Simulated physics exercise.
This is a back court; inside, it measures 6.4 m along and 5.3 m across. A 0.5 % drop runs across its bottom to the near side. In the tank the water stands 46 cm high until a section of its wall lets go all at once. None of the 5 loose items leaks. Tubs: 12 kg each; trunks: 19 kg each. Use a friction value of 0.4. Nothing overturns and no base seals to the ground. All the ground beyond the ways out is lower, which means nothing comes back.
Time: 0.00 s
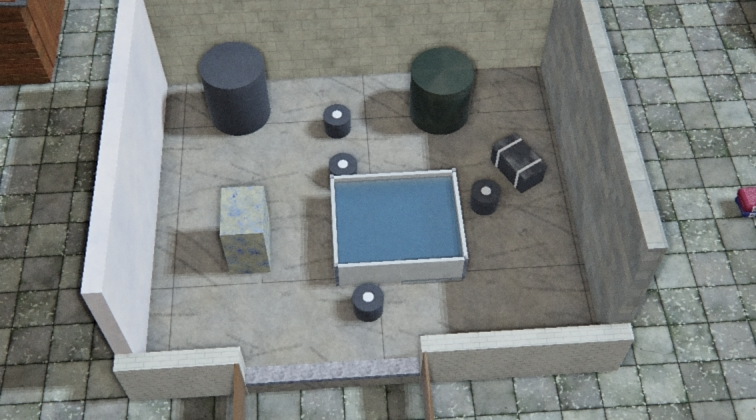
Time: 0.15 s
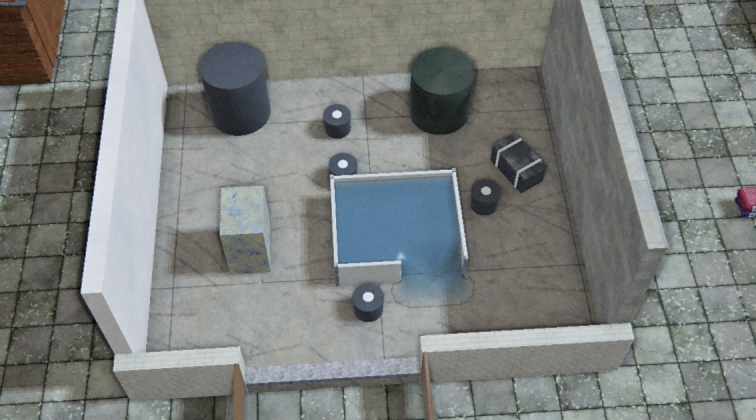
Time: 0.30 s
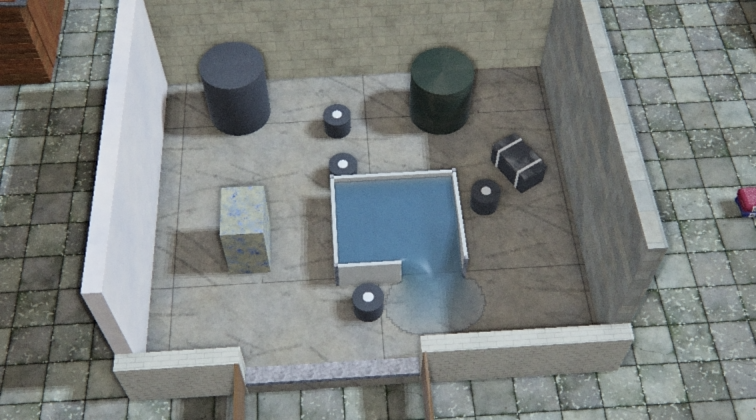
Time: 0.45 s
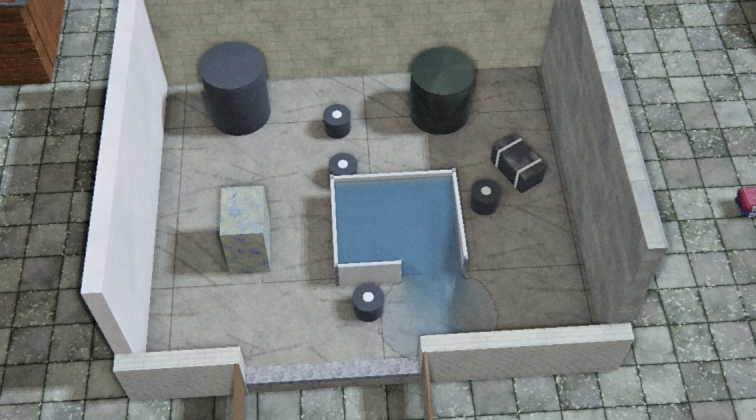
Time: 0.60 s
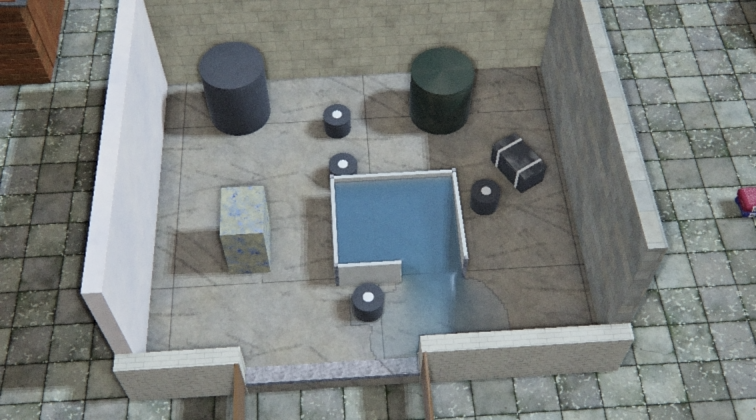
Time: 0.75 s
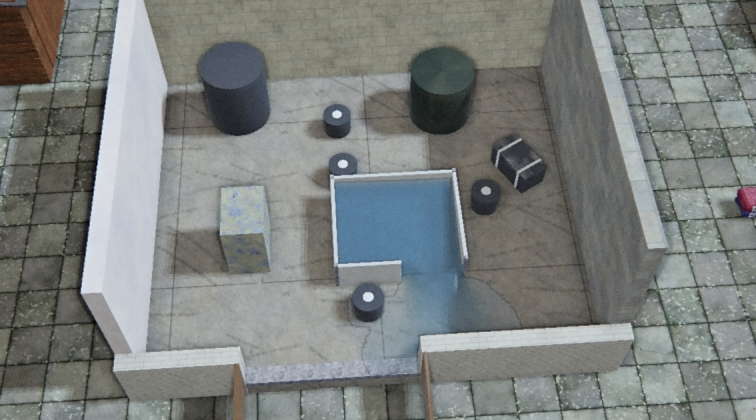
Water in a low white-walled basin spills through a gap that opens at the right of its front wall, then spreads gradually across the paved court floor toward the near wall, while the surrounding cylinders and blocks stay still.
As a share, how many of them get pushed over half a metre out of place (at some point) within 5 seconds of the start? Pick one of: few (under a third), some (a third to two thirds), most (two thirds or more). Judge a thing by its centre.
Few.
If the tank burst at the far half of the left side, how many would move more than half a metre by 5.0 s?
The answer then is 0.
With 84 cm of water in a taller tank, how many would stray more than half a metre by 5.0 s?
Then it comes to 2.
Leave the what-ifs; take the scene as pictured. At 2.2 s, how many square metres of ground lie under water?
About 8.5 m2.
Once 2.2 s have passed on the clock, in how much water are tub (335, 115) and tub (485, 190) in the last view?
Close to 0 and 0 centimetres.
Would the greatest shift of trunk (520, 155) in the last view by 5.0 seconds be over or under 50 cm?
Short answer, overshooting.
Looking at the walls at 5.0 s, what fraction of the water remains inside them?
Somewhere near 82 percent, give or take.
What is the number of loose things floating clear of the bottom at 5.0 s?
The count is 0.
After 1.1 s 0 of 5 are over 50 cm from their spots; 0 afloat.
After 2.2 s 0 of 5 are over 50 cm from their spots; 0 afloat.
After 3.5 s 0 of 5 are over 50 cm from their spots; 0 afloat.
After 5.0 s 1 of 5 are over 50 cm from their spots, and 1 have been at some point; 0 afloat.
